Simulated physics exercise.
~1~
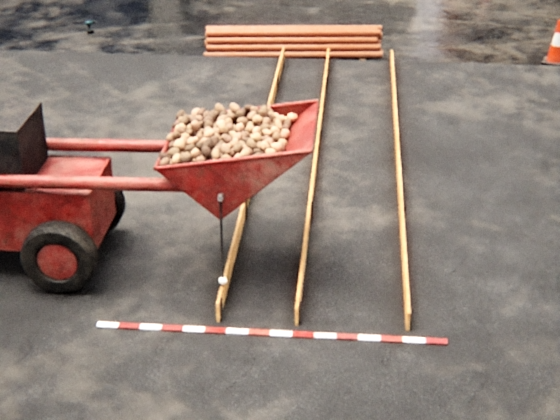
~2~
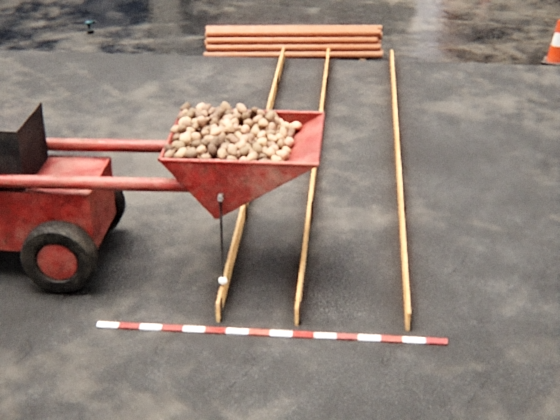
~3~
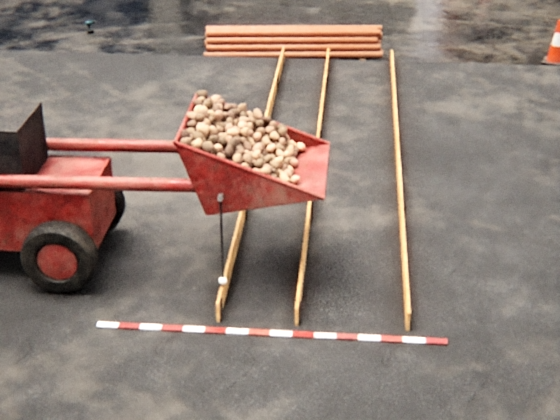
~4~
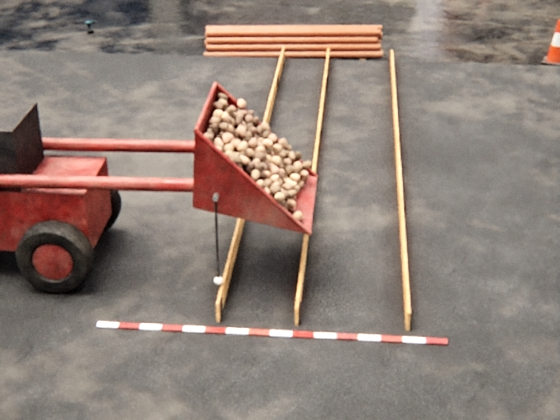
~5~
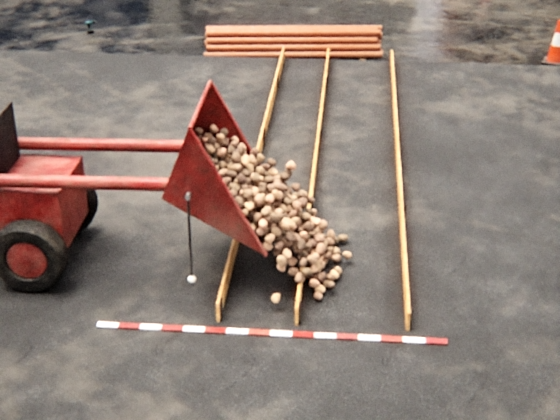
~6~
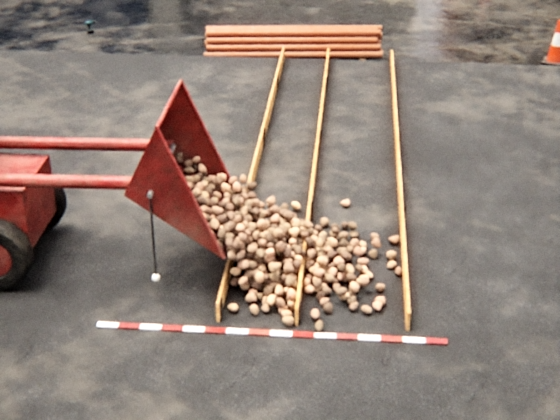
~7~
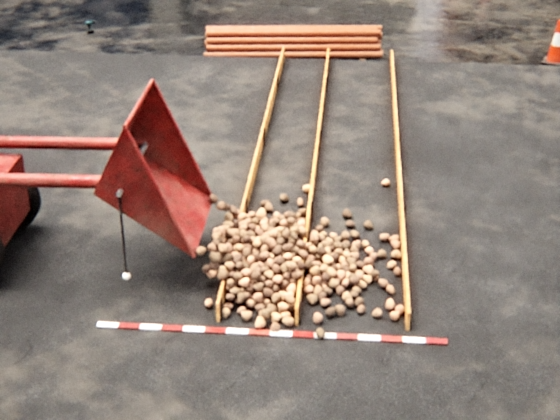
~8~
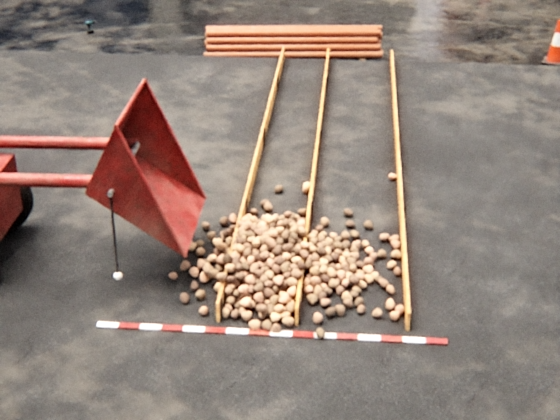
A red loader tipped its bucket of rounded stones forward, rolling back to the left as they poured out over wooden planks on the grey floor, and finished with its bucket empty beside a spread-out heap lying mostly among the planks.
